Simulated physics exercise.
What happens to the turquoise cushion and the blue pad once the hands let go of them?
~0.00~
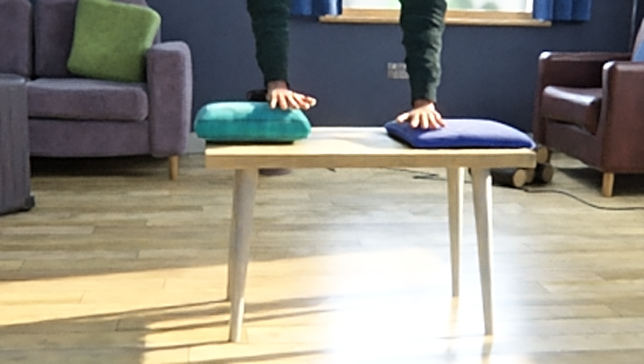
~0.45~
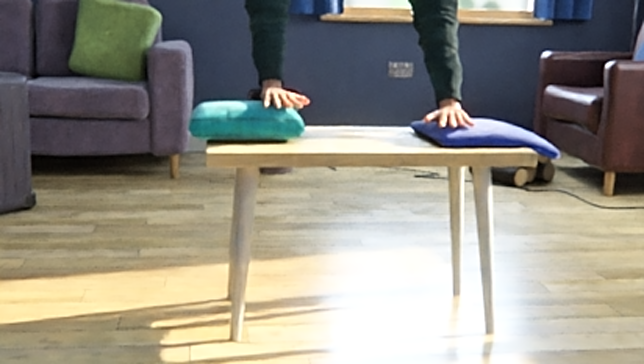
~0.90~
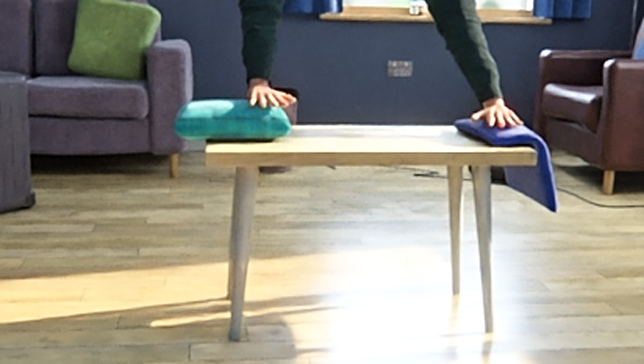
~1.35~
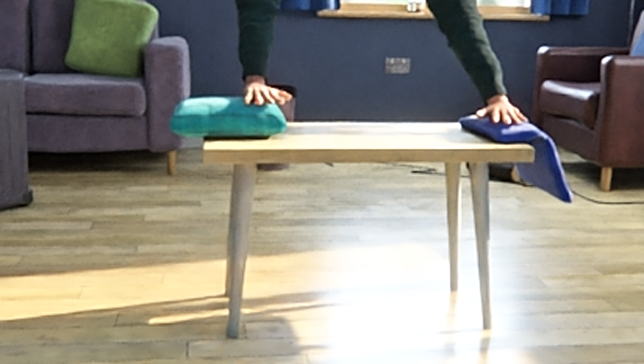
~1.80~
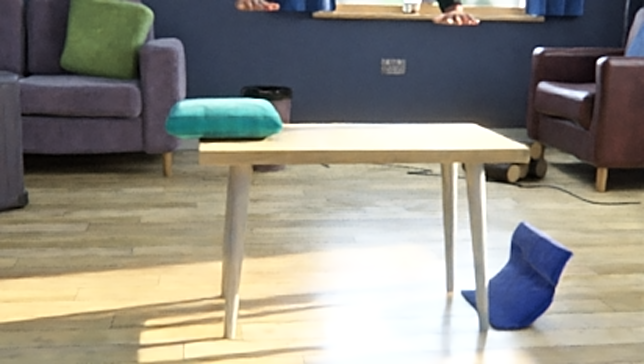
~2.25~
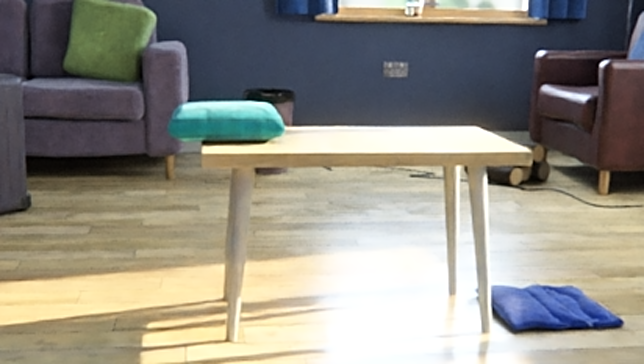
The turquoise cushion stays on top at the left end of the bench, while the blue pad falls off the right end and lands on the floor.
